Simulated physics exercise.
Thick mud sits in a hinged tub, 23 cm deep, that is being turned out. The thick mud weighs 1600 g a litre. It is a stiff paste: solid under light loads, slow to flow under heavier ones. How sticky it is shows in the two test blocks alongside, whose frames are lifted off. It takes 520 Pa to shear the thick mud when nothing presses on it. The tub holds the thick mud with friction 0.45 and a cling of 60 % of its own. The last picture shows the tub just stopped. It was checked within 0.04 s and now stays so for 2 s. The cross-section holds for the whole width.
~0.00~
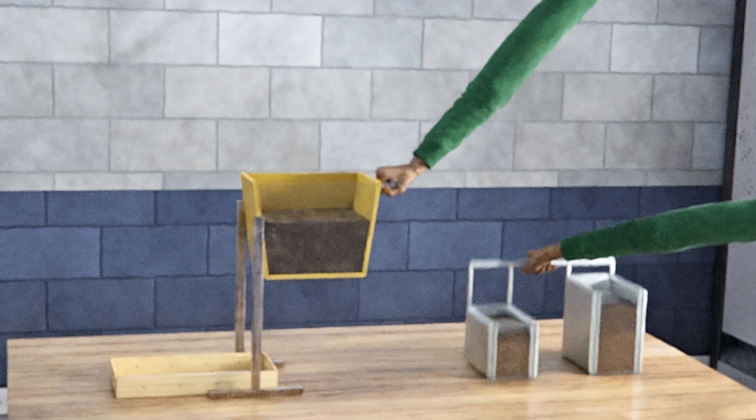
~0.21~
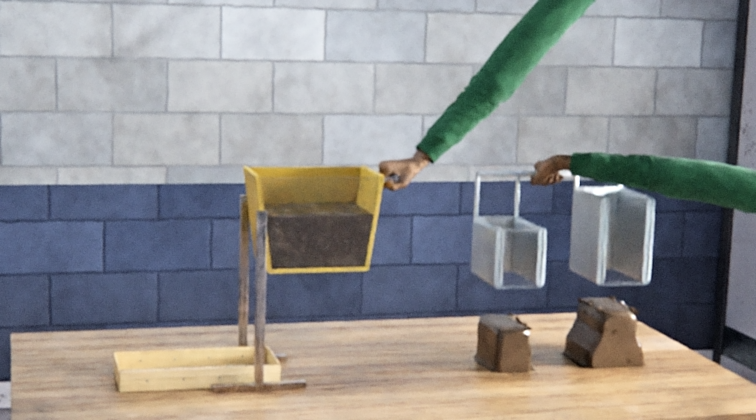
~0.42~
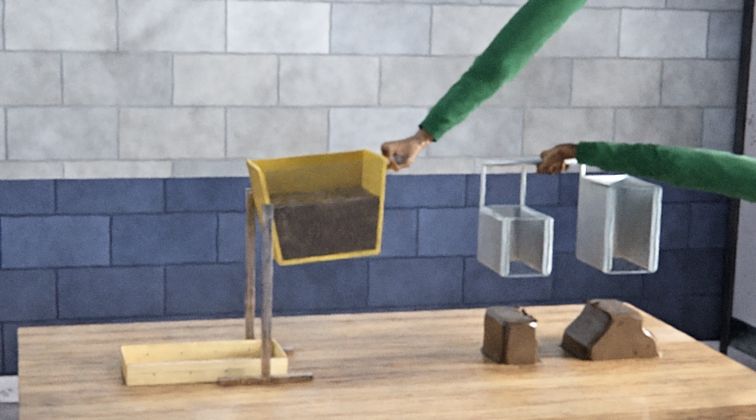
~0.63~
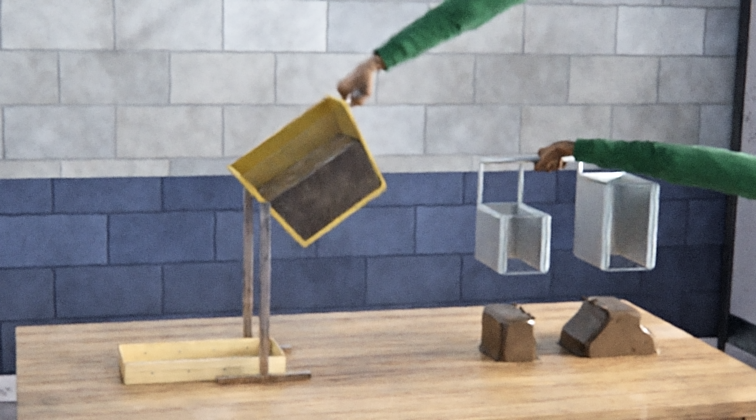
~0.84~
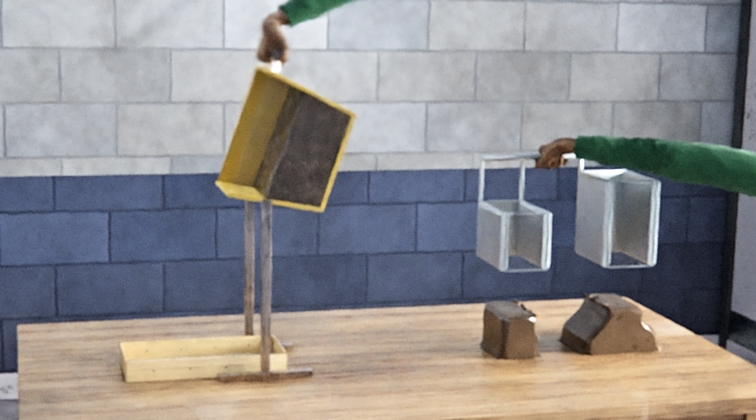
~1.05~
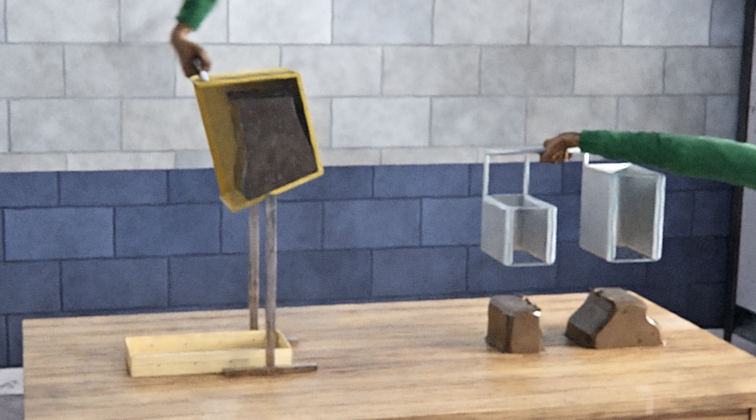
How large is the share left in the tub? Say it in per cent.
It comes to some 0 %.
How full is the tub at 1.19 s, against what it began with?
Near 70 %.
By 1.19 s, the tub is at 104 degrees and holds 71 %.
By 1.36 s, the tub is at 104 degrees and holds 22 %.
By 1.53 s, the tub is at 104 degrees and holds 0 %.
By 1.70 s, the tub is at 104 degrees and holds 0 %.
By 3.05 s, at the end, the tub is at 104 degrees and holds 0 %.
